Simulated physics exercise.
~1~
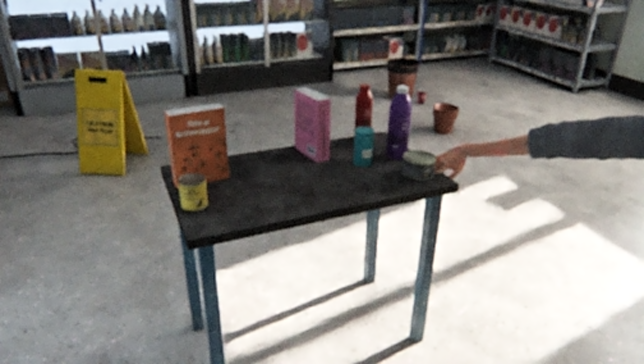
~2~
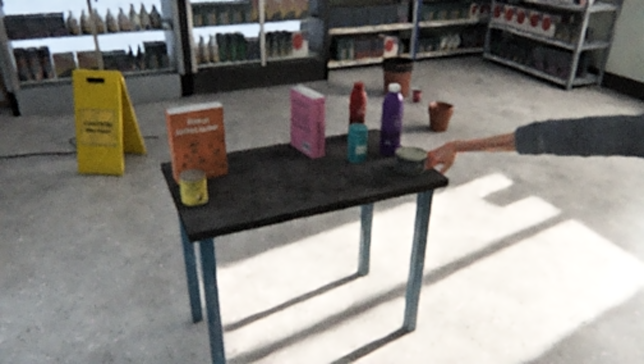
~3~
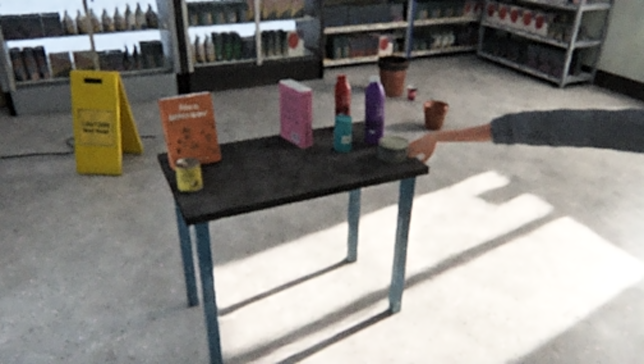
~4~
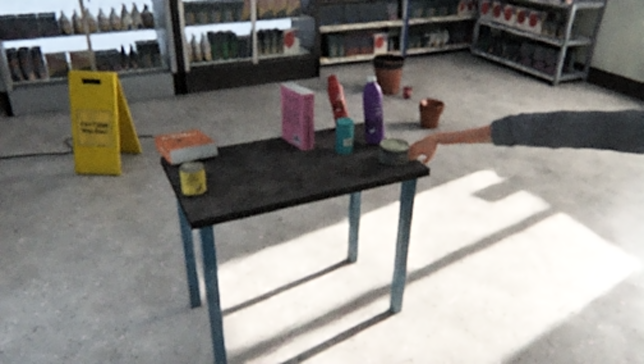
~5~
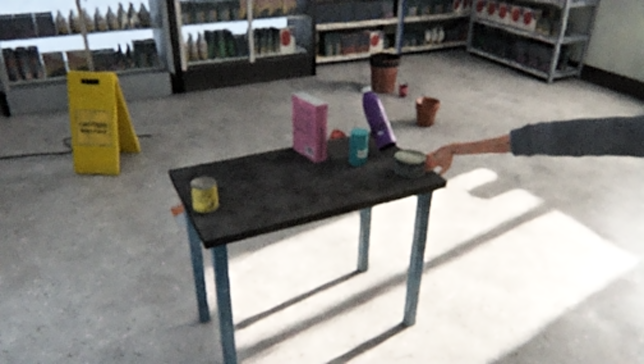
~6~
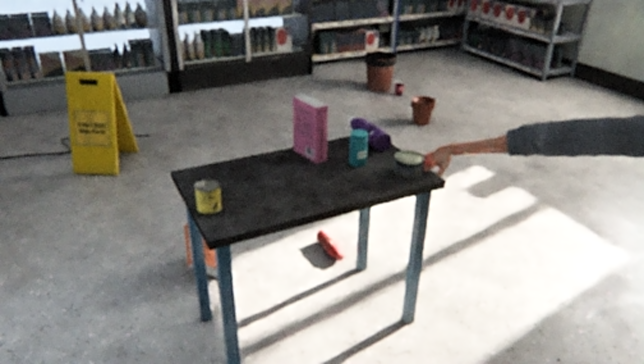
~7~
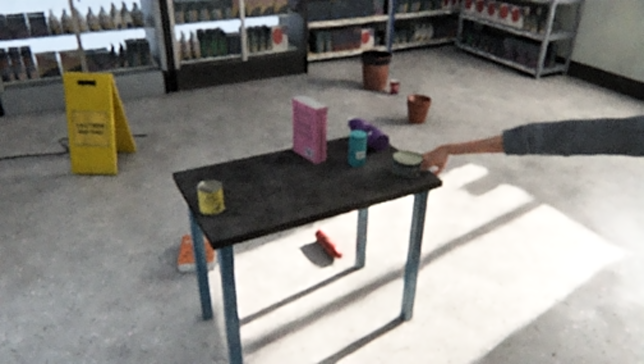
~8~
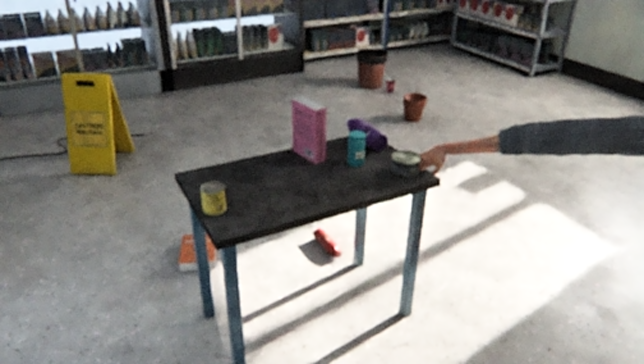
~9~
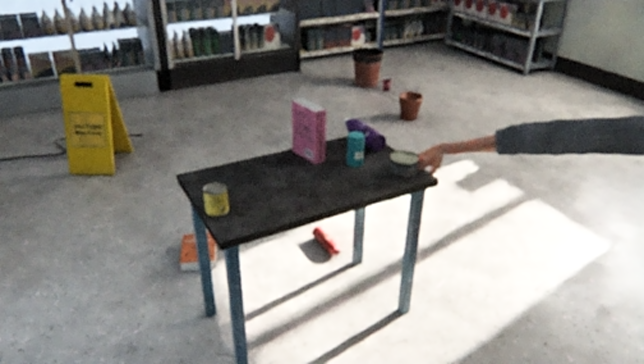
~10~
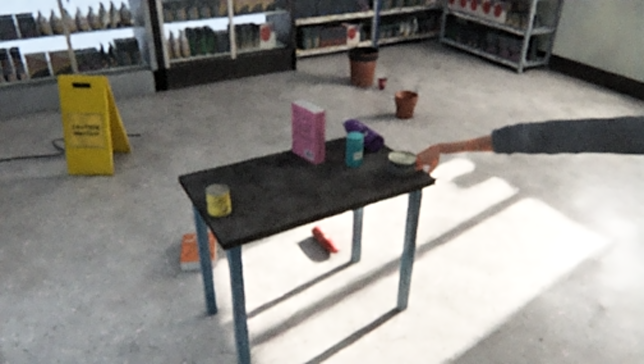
A hand jerks a table, dropping a book and red bottle and tipping a purple bottle.
